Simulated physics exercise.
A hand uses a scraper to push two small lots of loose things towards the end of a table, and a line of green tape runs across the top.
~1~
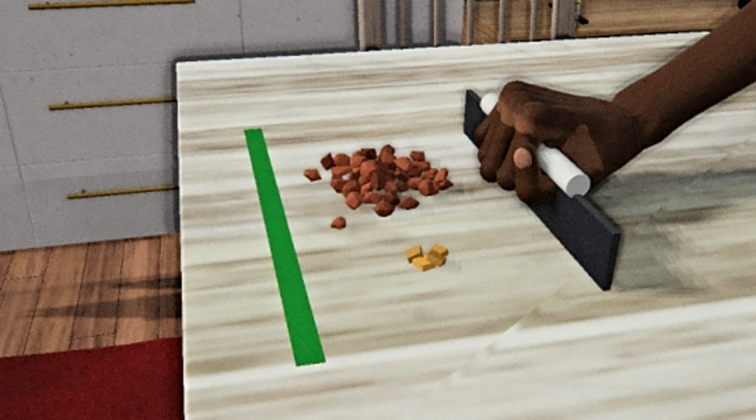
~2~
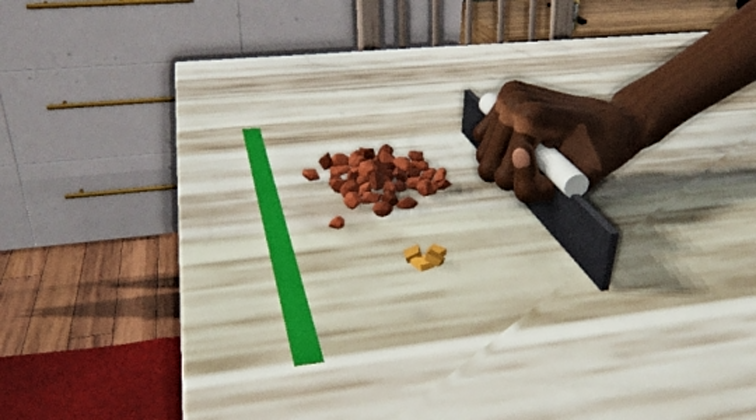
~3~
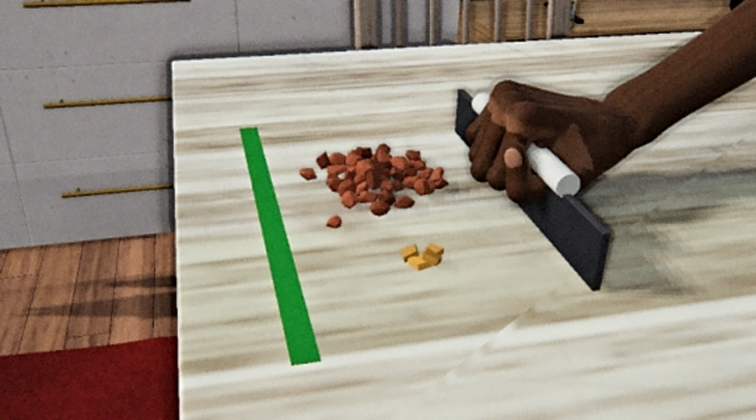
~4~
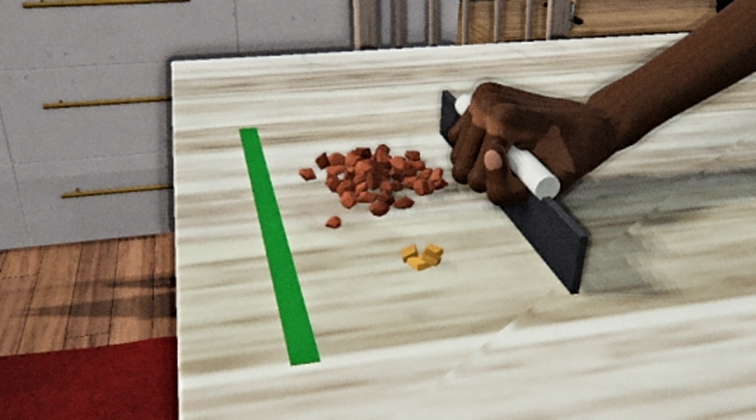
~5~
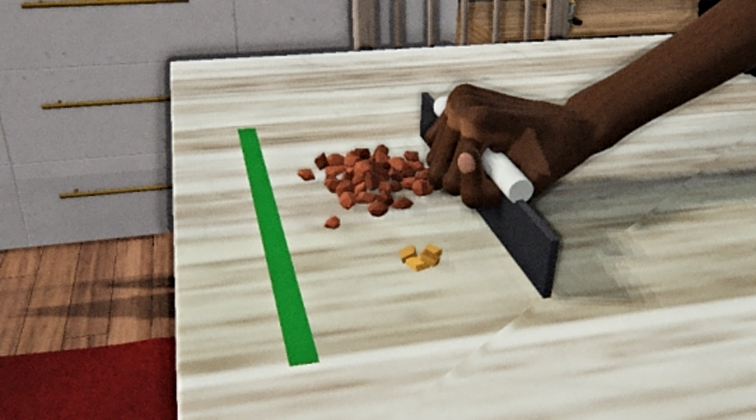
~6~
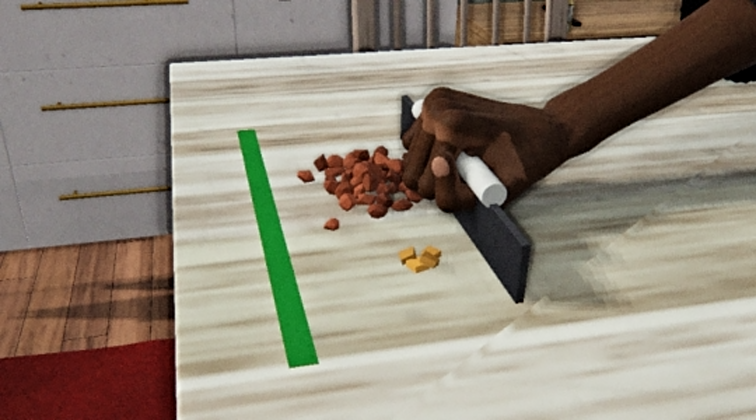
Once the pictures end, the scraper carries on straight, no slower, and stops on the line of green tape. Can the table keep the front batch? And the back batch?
Once it's all done, the front batch holds its place up top, while the back batch has some go over.
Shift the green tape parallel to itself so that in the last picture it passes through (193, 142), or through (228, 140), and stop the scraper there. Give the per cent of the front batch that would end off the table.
100 % and 0 %.
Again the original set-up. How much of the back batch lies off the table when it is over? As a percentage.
Result: Around 10 percent.
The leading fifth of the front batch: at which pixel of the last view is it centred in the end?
Roughly at (248, 277).
Then, 0.49 s past the last view, scraper still moving, near (352, 163); front batch all on the table, its front near (349, 263); back batch all on the table, its front near (248, 182).
Then, 1.01 s past the last view, scraper stopped at the green tape; front batch all on the table, its front near (238, 277); back batch a small part over the edge.
Finally, scraper stopped at the green tape; front batch all on the table, its front near (238, 277); back batch a small part over the edge.
